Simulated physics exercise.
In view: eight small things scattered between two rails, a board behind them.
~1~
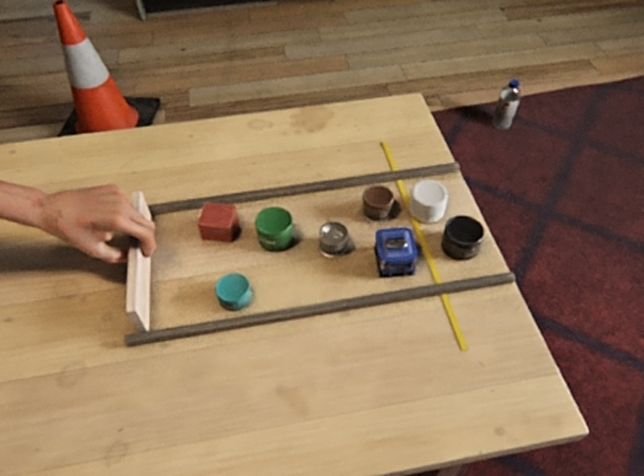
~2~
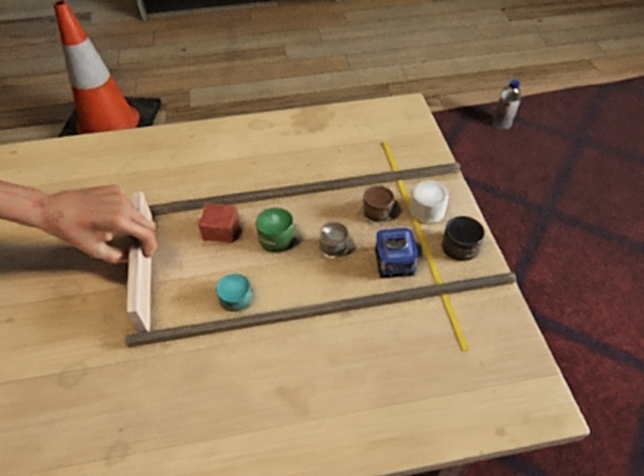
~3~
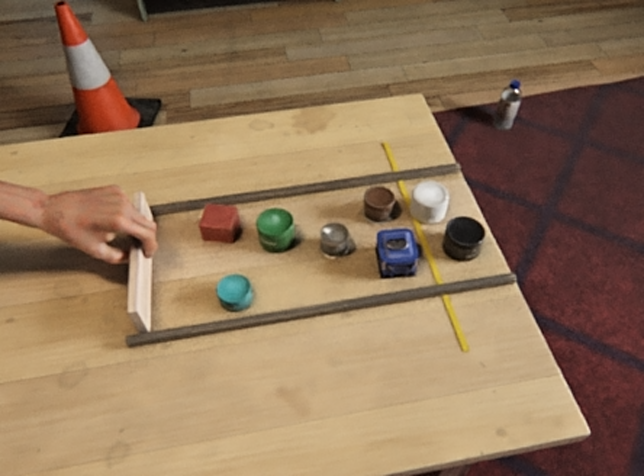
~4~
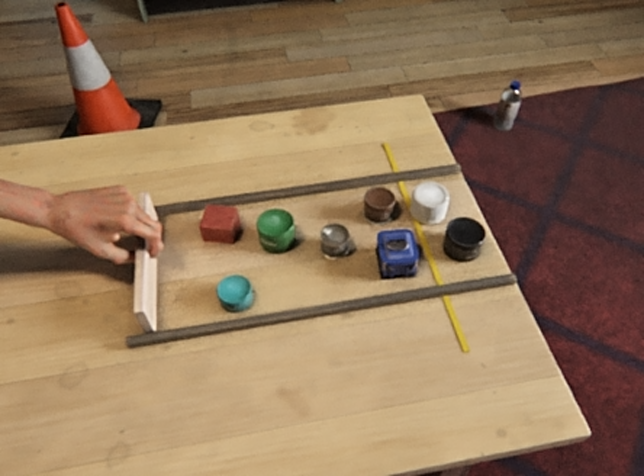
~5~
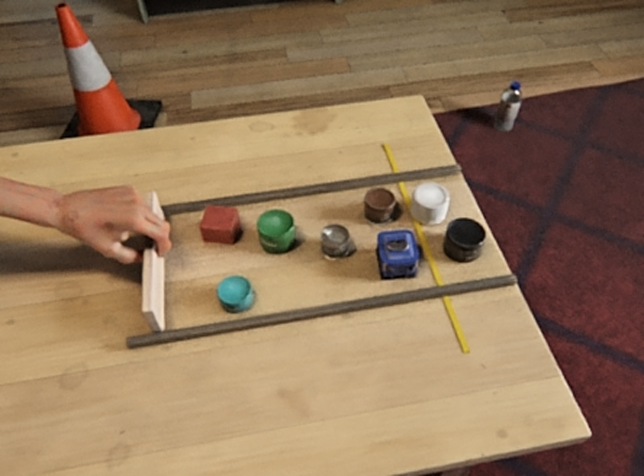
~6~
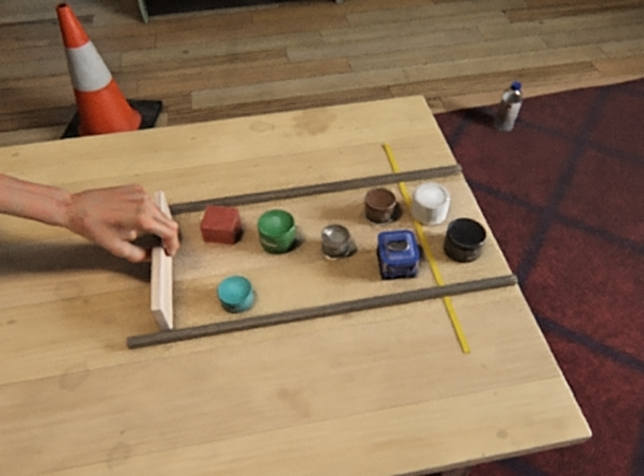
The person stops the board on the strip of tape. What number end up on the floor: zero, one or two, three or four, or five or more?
In the end the number that fall off is one or two.
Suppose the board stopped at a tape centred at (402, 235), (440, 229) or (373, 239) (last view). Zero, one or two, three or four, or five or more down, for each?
In that order: No fall at all; one to two; no fall at all.
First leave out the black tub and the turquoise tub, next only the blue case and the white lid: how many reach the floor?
1 in the first case, 0 in the second.
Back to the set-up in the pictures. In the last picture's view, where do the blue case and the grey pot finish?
The blue case stops around (478, 242); the grey pot around (441, 238).
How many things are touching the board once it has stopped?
In contact: 4.
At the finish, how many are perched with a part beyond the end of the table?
The number is 0.
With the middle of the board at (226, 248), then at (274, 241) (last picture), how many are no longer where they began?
First 2, then 3.
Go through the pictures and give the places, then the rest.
In the first picture, black tub (462, 238); white lid (428, 202); blue case (395, 252); board (140, 259); tape (418, 230).
In the second picture, white lid (428, 202); brown pot (378, 205).
In the third picture, blue case (396, 253); board (141, 259).
In the fourth picture, black tub (464, 240); green tub (276, 231).
In the fifth picture, white lid (429, 204); red block (220, 225).
In the sixth picture, black tub (464, 240); white lid (430, 204); blue case (397, 254); board (162, 258); tape (421, 232).
Soon after, none off yet; black tub at rest near (464, 240); white lid at rest near (430, 204); blue case at rest near (397, 254).
Then, none off yet; black tub moving near (468, 240); white lid moved a little near (449, 202); blue case moved about its own width near (435, 249).
By the end, the number that fall off is one or two; fallen, white lid and black tub.
